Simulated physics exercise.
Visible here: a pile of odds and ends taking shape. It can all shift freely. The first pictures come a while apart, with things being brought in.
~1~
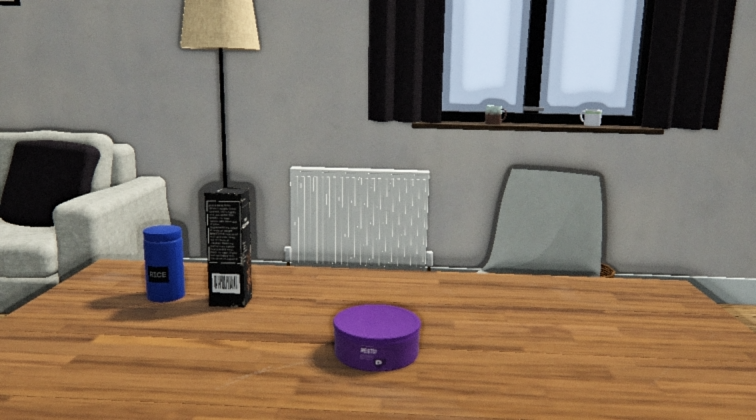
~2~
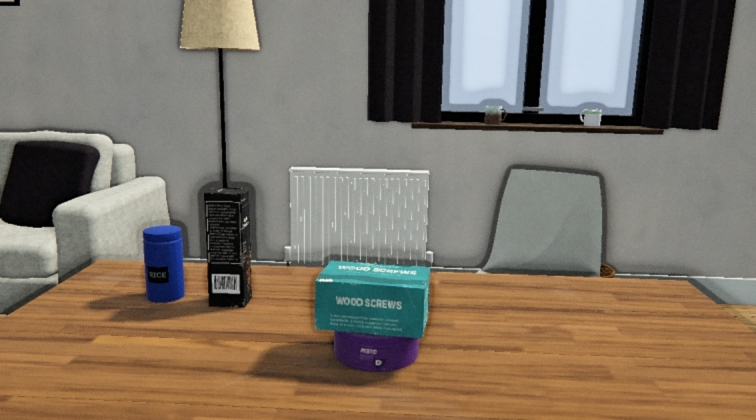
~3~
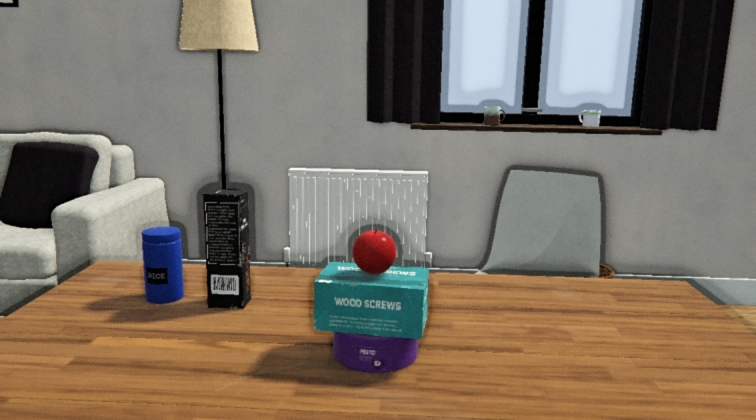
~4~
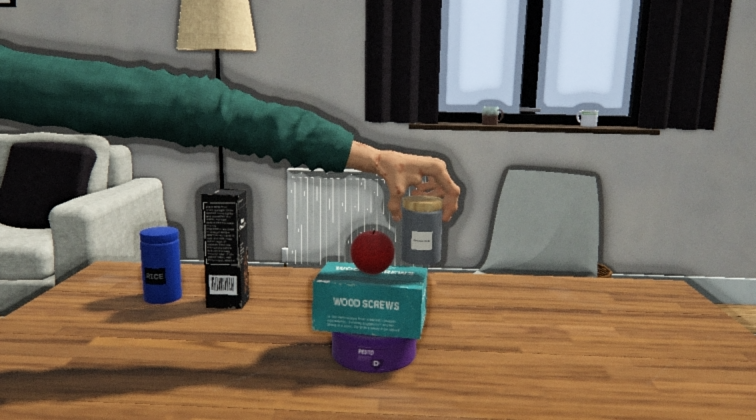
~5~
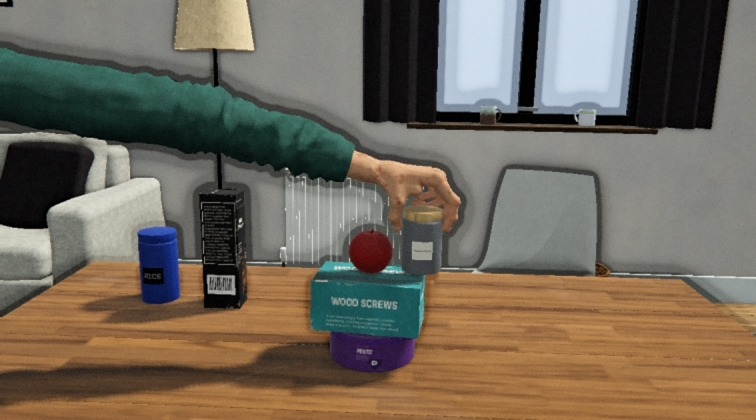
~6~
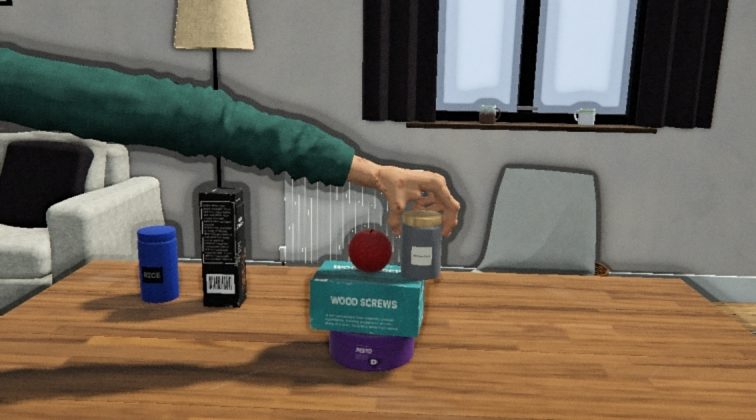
On a wooden table, a turquoise box of wood screws appeared on a purple tub, then a red apple on top, before a green-sleeved arm lowered a grey jar beside the apple, still gripping it.
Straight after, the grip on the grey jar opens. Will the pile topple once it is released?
No. Most likely the pile will stay as built.
Then, 0.40 s after the last picture, nothing has stirred.
Then, 1.20 s after the last picture, grey jar resting near (422, 245).
At rest, all 6 in place. Seen from the same camera at the end, grey jar near (422, 245). The pile holds.
